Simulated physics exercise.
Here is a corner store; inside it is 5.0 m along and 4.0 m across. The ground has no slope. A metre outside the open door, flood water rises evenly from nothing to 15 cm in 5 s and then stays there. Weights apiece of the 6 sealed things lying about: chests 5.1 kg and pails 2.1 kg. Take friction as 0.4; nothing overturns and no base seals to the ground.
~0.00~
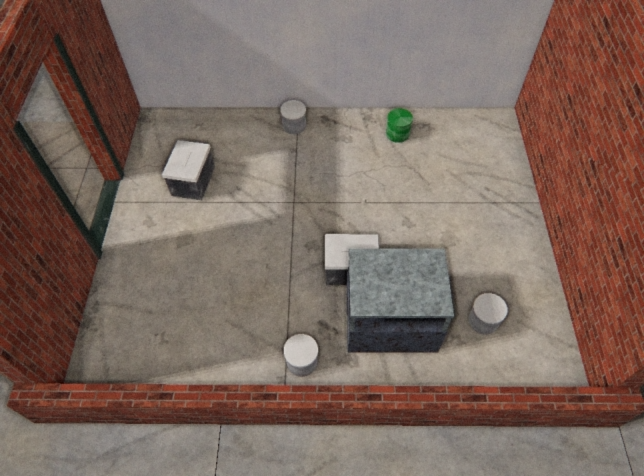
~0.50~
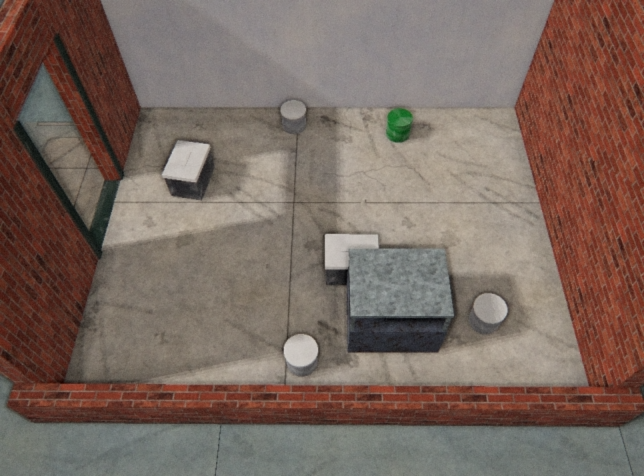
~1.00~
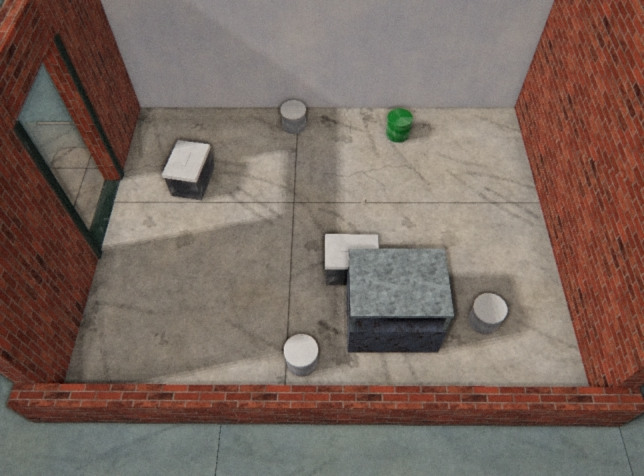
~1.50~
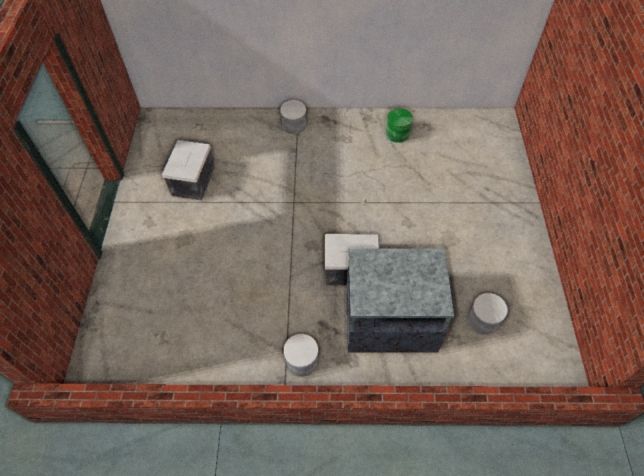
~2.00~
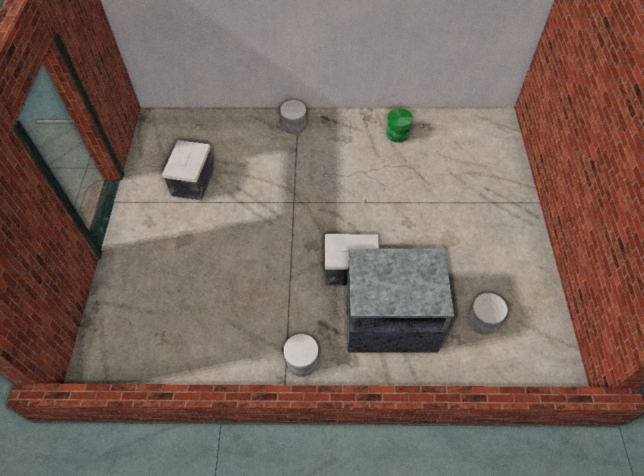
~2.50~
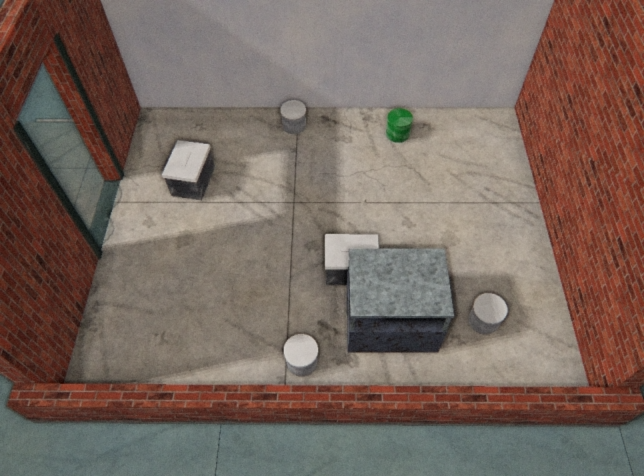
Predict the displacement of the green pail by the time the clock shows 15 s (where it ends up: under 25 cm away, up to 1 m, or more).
Green pail travels far.
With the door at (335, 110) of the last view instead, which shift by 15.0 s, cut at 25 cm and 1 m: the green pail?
In that case the green pail moves a short way.
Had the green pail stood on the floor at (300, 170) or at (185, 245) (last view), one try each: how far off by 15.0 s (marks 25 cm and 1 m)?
In turn: It travels far; it ends far away.
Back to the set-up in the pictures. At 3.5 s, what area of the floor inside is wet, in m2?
About 1.0 m2.
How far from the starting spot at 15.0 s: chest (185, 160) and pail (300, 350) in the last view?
In turn: 400 cm, 200 cm.
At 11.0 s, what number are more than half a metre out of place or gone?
By then 4.
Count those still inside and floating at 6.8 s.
At that moment 0.
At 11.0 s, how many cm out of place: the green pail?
About 100 cm.
After 3.5 s the green pail is near (400, 117), 0.0 m from its start, aground; 0 afloat.
After 6.8 s the green pail is near (400, 117), 0.0 m from its start, aground; 0 afloat.
After 11.0 s the green pail is near (489, 114), 1.1 m from its start, afloat; 5 afloat.
After 15.0 s the green pail is near (517, 117), 1.4 m from its start, afloat; 6 afloat.
